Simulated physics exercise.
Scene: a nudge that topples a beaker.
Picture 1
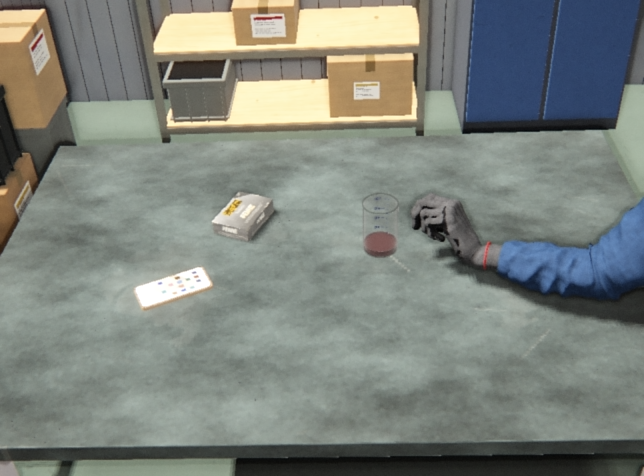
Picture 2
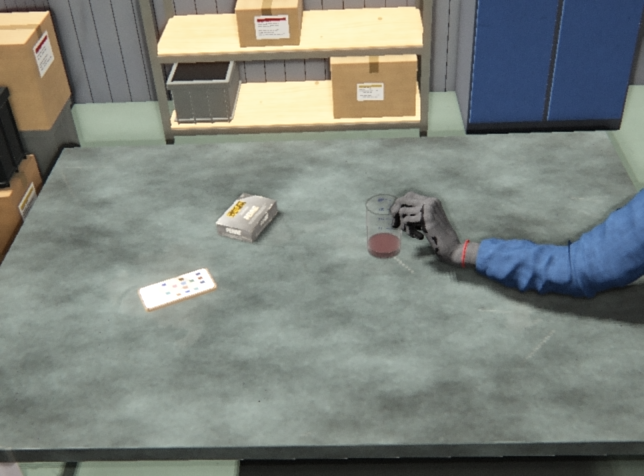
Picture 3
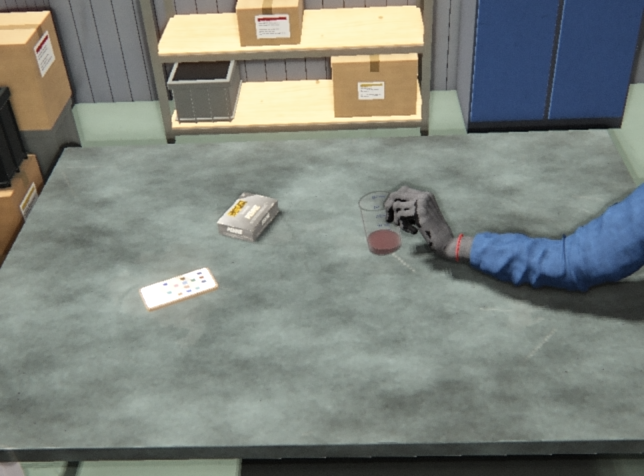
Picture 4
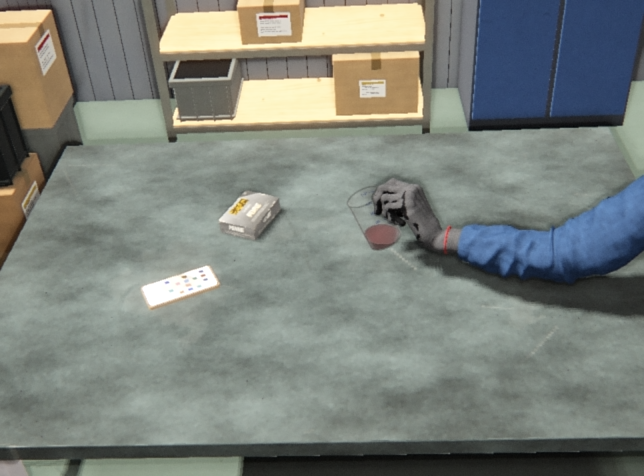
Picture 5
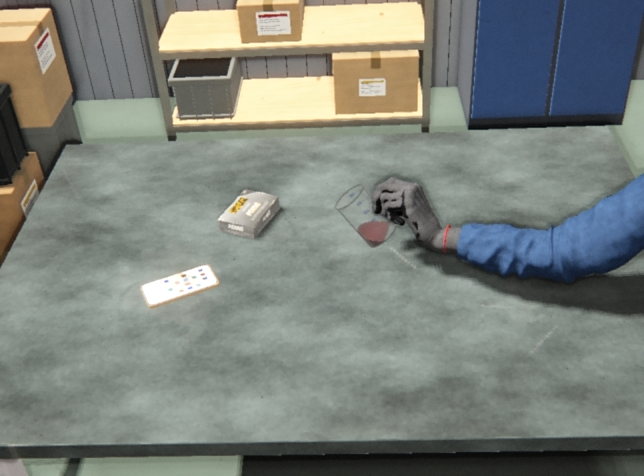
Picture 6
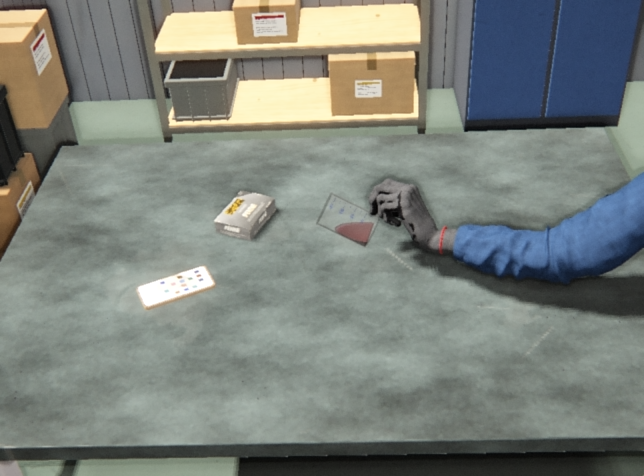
Gray-gloved hand pushing a clear beaker holding a little dark red liquid, the beaker tilting steeply left beside a packet.
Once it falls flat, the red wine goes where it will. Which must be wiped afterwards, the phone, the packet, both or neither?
Phone comes out dry, packet becomes wet.
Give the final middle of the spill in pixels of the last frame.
Resting centre: Around (271, 237).
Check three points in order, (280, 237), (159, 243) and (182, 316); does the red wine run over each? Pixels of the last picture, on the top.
Checking each in turn gives in the spill, out of the spill and out of the spill.
Soon after, the puddle covers about as much as a saucer; the phone is dry; the packet is wet.
In the end, the puddle covers about as much as a saucer; the phone is dry; the packet is wet.
